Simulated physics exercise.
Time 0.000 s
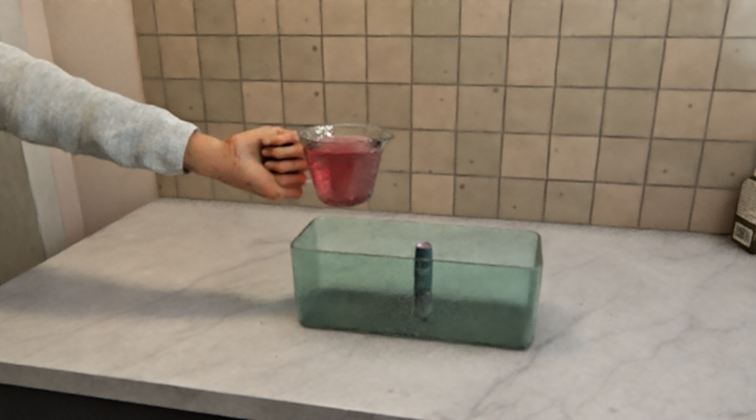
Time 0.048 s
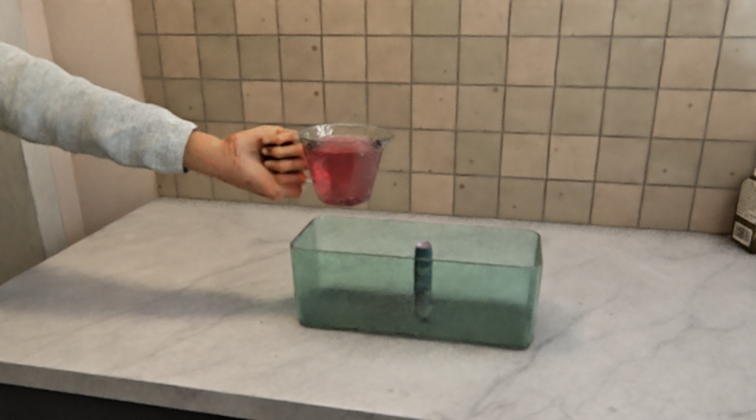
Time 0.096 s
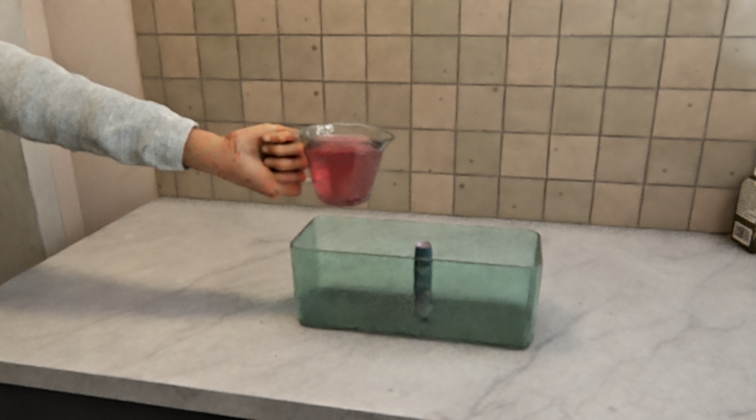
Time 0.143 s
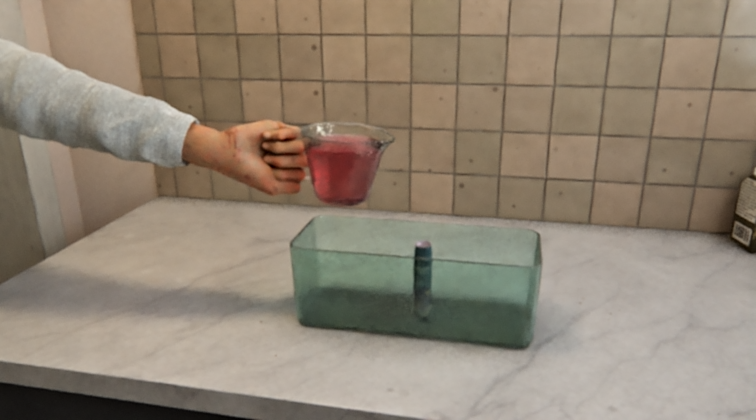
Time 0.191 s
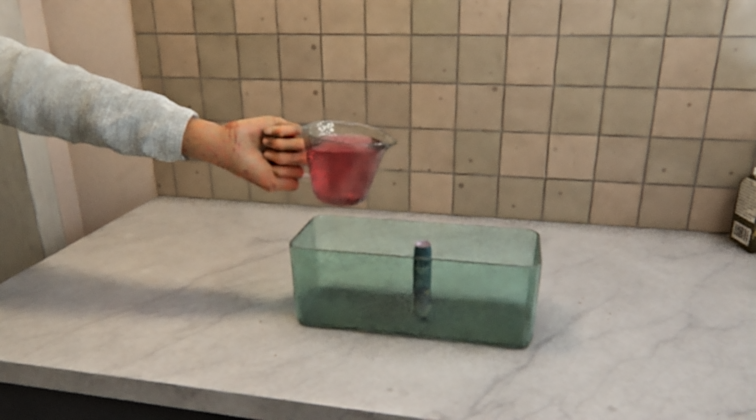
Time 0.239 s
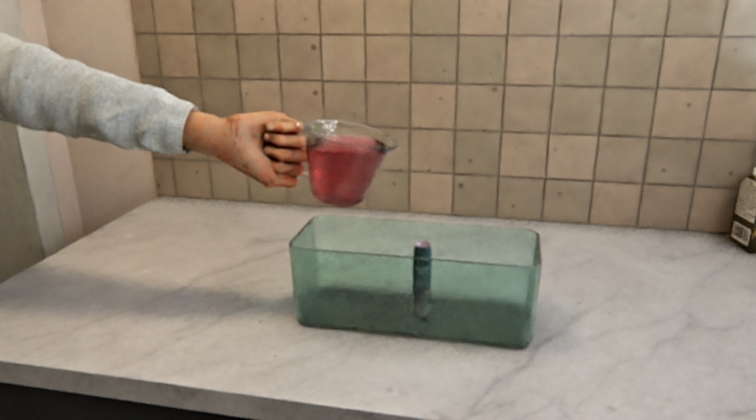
On a marble worktop, a hand holding a glass jug of pink liquid above a green basin, slowly tilting it slightly rightward.
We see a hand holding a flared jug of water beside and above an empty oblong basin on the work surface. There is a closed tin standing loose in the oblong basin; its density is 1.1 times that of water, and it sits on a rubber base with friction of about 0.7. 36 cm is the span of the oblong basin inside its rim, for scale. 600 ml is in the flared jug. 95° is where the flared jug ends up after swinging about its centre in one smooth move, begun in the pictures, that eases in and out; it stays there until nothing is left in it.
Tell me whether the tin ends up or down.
I expect it will tip over.
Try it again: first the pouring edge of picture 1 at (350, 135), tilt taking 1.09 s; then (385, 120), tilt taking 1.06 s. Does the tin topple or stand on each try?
In the first try it remains standing; in the second it comes down.
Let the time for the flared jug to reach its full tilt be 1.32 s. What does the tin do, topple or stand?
After the tilt, the tin has tipped over.
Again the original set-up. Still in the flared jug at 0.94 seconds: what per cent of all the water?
About 16 % is still there.
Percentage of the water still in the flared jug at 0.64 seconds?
68 %.
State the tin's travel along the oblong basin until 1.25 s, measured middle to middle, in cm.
Estimate: Around 8 cm.
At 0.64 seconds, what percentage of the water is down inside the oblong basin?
12 %, give or take.
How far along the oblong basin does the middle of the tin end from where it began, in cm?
Net tin displacement: Roughly 8.0 cm.
Then, 0.64 s in, the tilt is 61° and 68 per cent is still to pour; the tin stands where it began.
Then, 0.94 s in, the tilt is 91° and 16 per cent is still to pour; the tin stands where it began.
Then, 1.25 s in, the tilt is 95° and 1 per cent is still to pour; the tin lies on its side.
Then, 1.59 s in, the tilt is 95° and 0 per cent is still to pour; the tin lies on its side.
Finally, the tin lies on its side.
